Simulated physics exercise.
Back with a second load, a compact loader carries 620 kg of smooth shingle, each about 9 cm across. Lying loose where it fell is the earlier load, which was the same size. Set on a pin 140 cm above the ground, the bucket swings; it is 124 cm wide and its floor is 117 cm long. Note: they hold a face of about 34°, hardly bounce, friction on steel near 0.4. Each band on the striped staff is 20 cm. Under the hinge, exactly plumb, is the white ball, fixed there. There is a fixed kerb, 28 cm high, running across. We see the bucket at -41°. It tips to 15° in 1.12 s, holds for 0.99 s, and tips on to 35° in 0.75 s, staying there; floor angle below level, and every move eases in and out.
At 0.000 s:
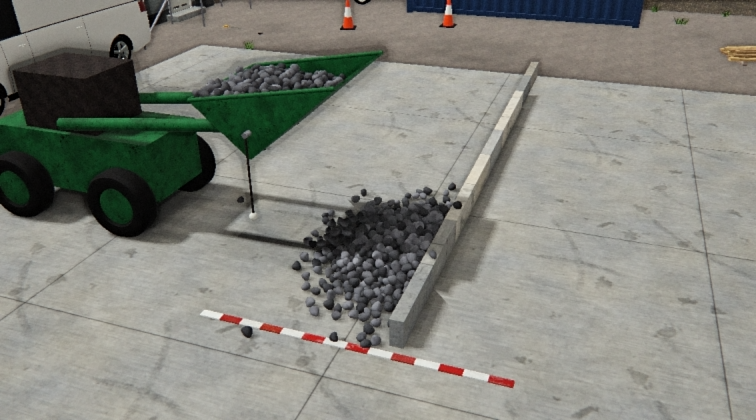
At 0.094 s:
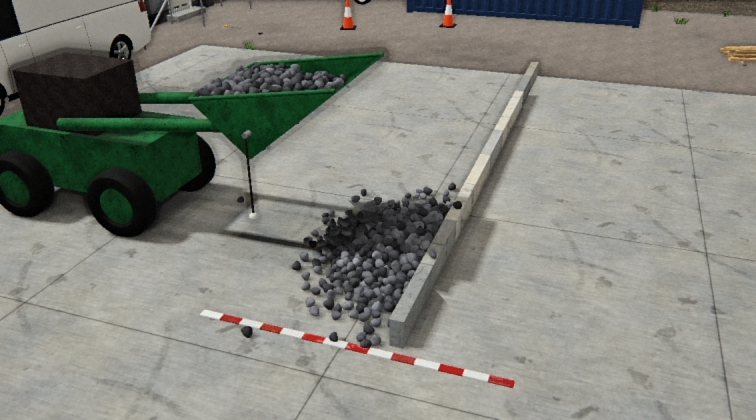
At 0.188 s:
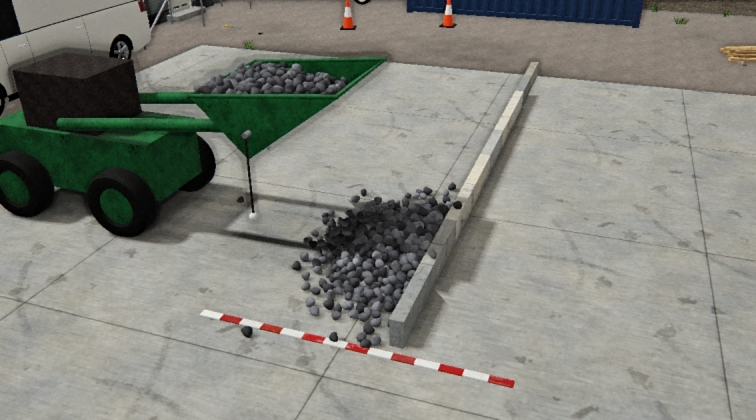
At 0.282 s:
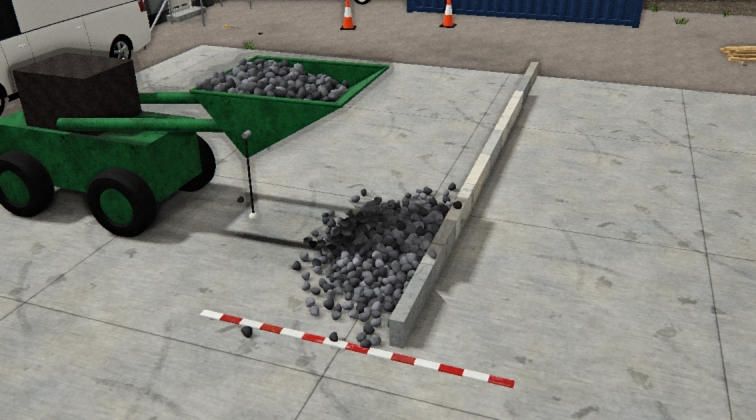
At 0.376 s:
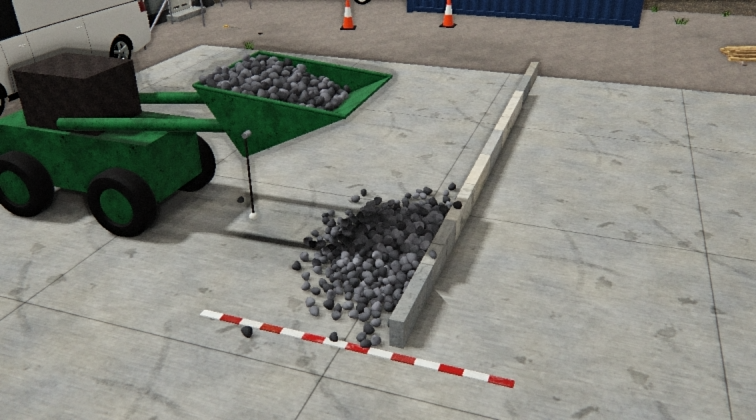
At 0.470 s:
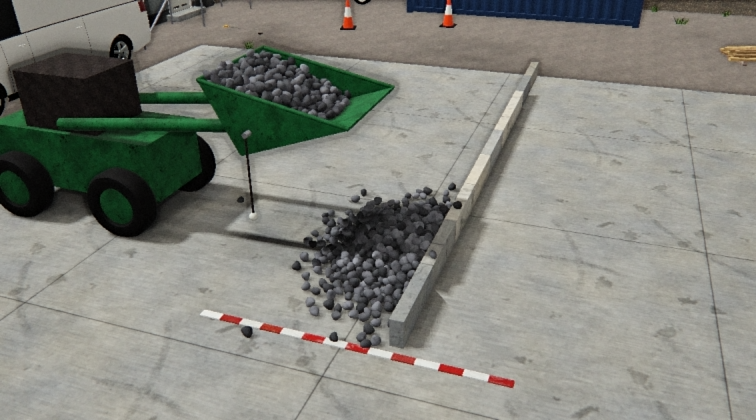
Green loader bucket slowly tilting its front lip downward, grey stones shifting inside, beside a still heap against a low kerb.
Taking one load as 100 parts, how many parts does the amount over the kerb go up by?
7 parts.
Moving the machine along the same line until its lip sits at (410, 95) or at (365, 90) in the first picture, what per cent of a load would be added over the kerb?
The first position would add some 85 per cent, the second some 30.
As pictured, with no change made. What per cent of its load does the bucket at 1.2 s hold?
100 %.
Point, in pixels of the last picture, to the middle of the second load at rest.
Around (389, 234).
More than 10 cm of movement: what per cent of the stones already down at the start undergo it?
About 15 %.
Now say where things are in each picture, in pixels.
The bucket is at -41°, its lip at (334, 89); the top of the load is at (287, 75). The earlier load is highest near (416, 228), 32 cm above ground level, 100 % on this side of the kerb, in the first picture.
The bucket is at -40°, its lip at (335, 91); the top of the load is at (278, 75); the stones move at 0.1 m/s on average, in the second picture.
Lip at (338, 97), floor tilted -37°, highest stones at (269, 72); the stones move at 0.2 m/s on average, in the third picture.
The bucket is at -32°, its lip at (342, 106); the top of the load is at (261, 68); the stones move at 0.3 m/s on average, in the fourth picture.
Lip at (346, 117), floor tilted -26°, highest stones at (252, 64); the stones move at 0.3 m/s on average, in the fifth picture.
Lip at (349, 130), floor tilted -20°, highest stones at (255, 59); the stones move at 0.4 m/s on average, in the sixth picture.
After 0.8 s the floor is at 6°; in per cent of one load, 100 in the bucket, 100 on this side of the kerb; the foremost stones are at (428, 254).
After 1.2 s the floor is at 15°; in per cent of one load, 100 in the bucket, 100 on this side of the kerb; the foremost stones are at (428, 254).
After 3.3 s the floor is at 35°; in per cent of one load, 0 in the bucket, 193 on this side of the kerb, 7 over the kerb; the foremost stones are at (522, 263).
After 6.2 s the floor is at 35°; in per cent of one load, 0 in the bucket, 193 on this side of the kerb, 7 over the kerb; the foremost stones are at (522, 263). Net gain over the kerb, 7.
